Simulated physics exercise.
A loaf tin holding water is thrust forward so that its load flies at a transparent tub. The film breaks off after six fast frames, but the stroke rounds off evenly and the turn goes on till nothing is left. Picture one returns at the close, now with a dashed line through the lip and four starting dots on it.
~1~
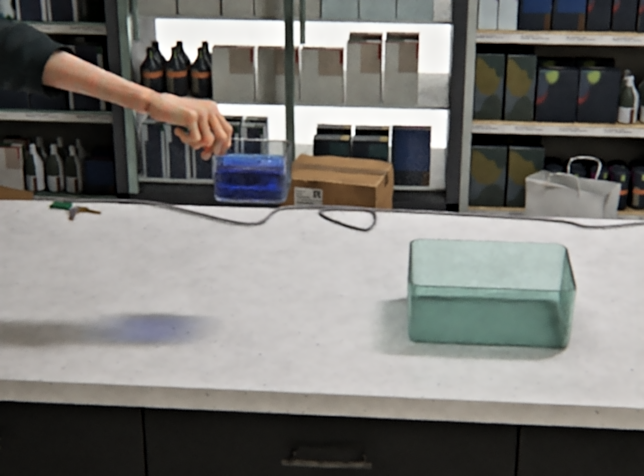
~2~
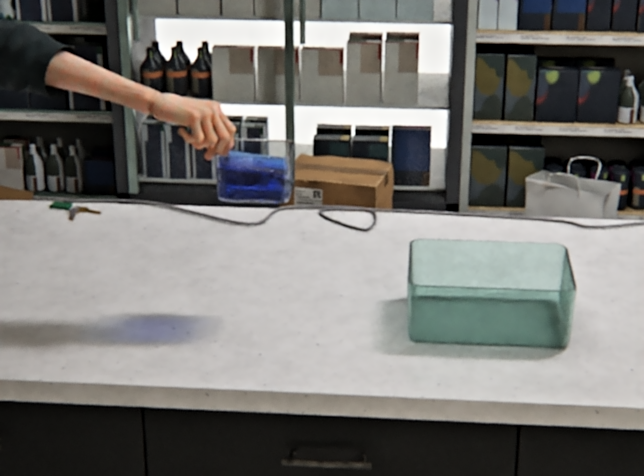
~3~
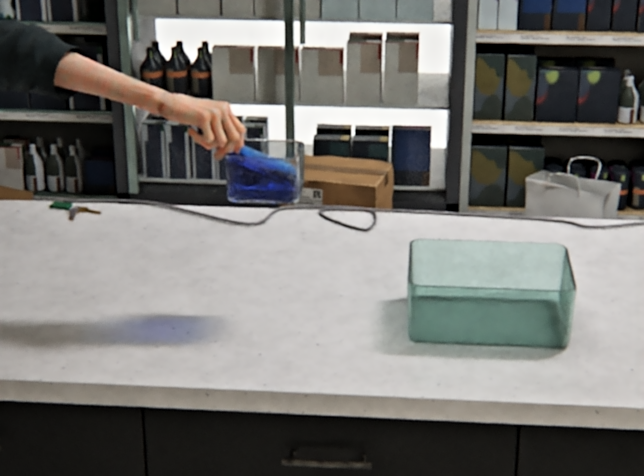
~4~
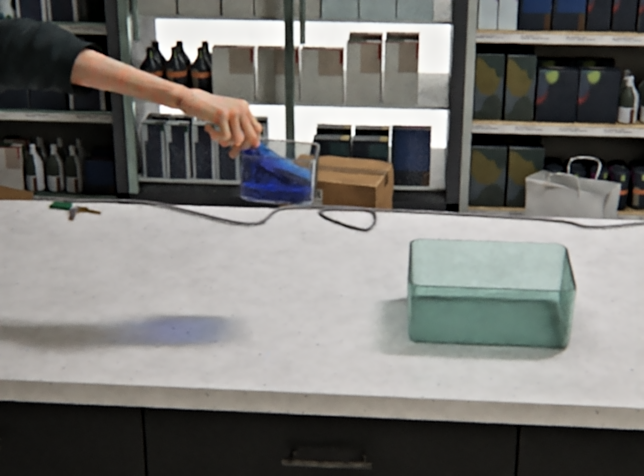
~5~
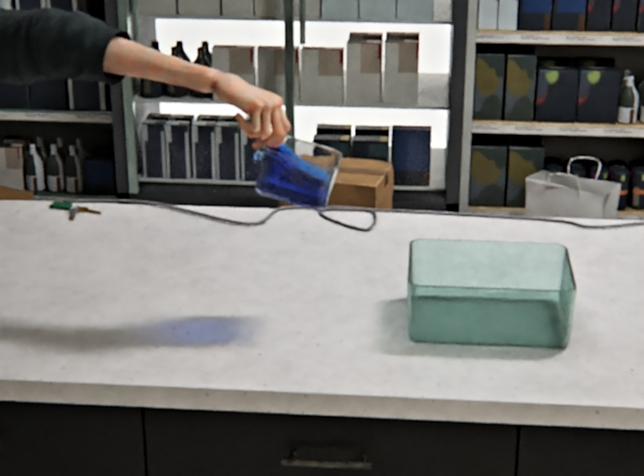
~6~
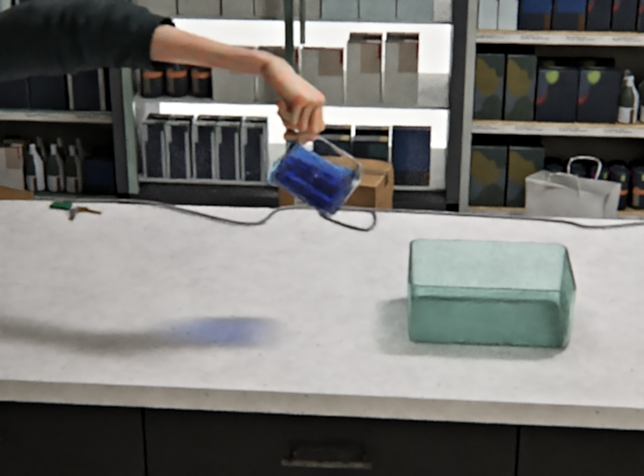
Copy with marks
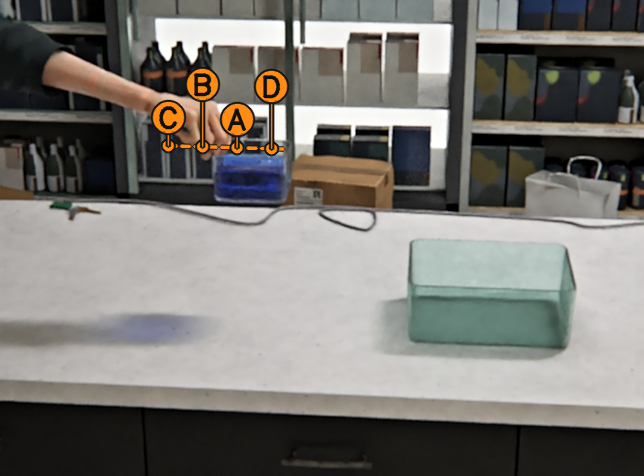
A hand holding a clear container of blue liquid above a white counter, moving it right and tilting it toward a greenish tub.
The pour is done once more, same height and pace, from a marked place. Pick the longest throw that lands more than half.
Place A.
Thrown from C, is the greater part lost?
Yes, that goes wrong.
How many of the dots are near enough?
Two of the four.
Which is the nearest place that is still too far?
It is B.
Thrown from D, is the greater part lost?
No, not at all.
In orange, A at (237, 147); B at (202, 146); C at (168, 145); D at (271, 148).
With A, about 70 % lands in the tub, 21 % falls short and 9 % goes beside or beyond.
With B, about 12 % lands in the tub, 83 % falls short and 5 % goes beside or beyond.
With C, about 0 % lands in the tub, 97 % falls short and 3 % goes beside or beyond.
With D, about 76 % lands in the tub, 12 % falls short and 12 % goes beside or beyond.
